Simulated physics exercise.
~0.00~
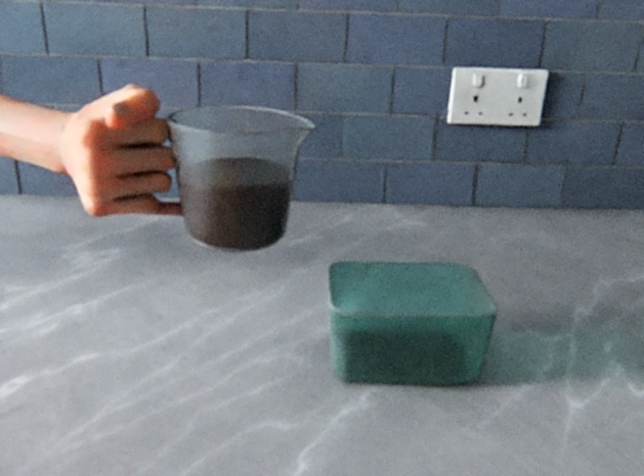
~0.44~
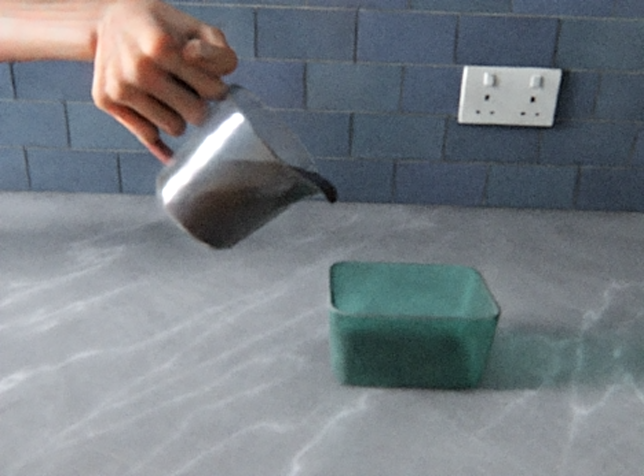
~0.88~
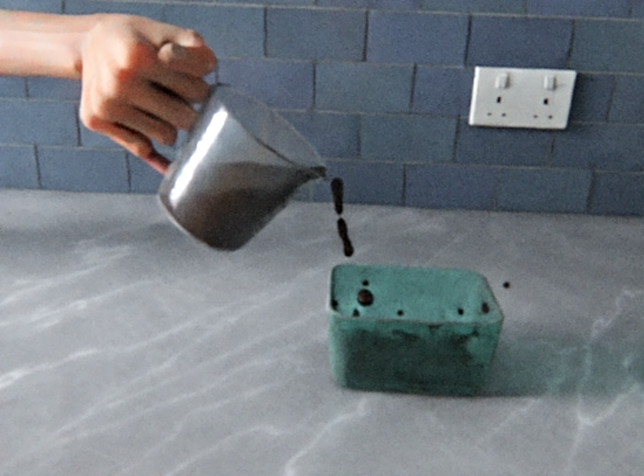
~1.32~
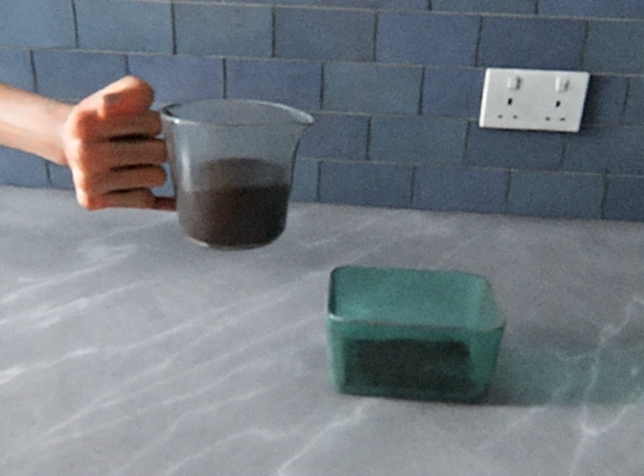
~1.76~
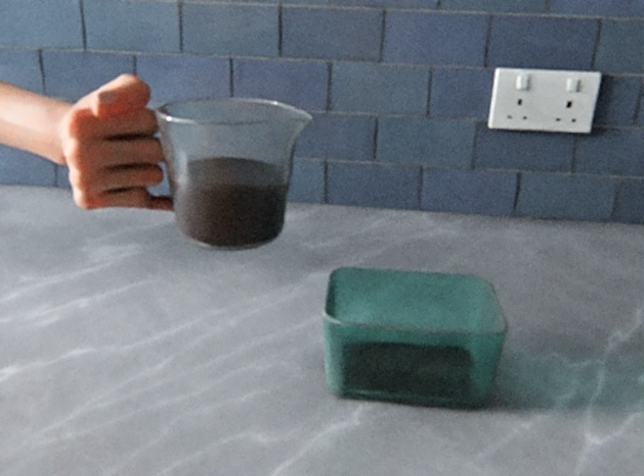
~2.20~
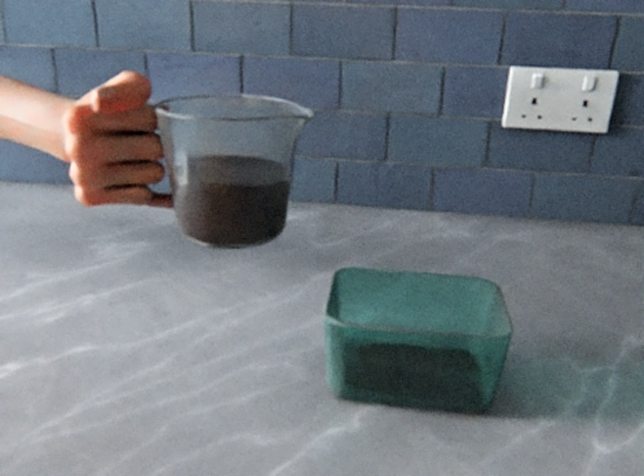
On a grey marbled worktop against blue tiles, a hand tipped a glass jug of dark coffee towards a green see-through box, spilling some into it, then turned the jug upright, leaving a shallow dark pool in the box and plenty in the jug.
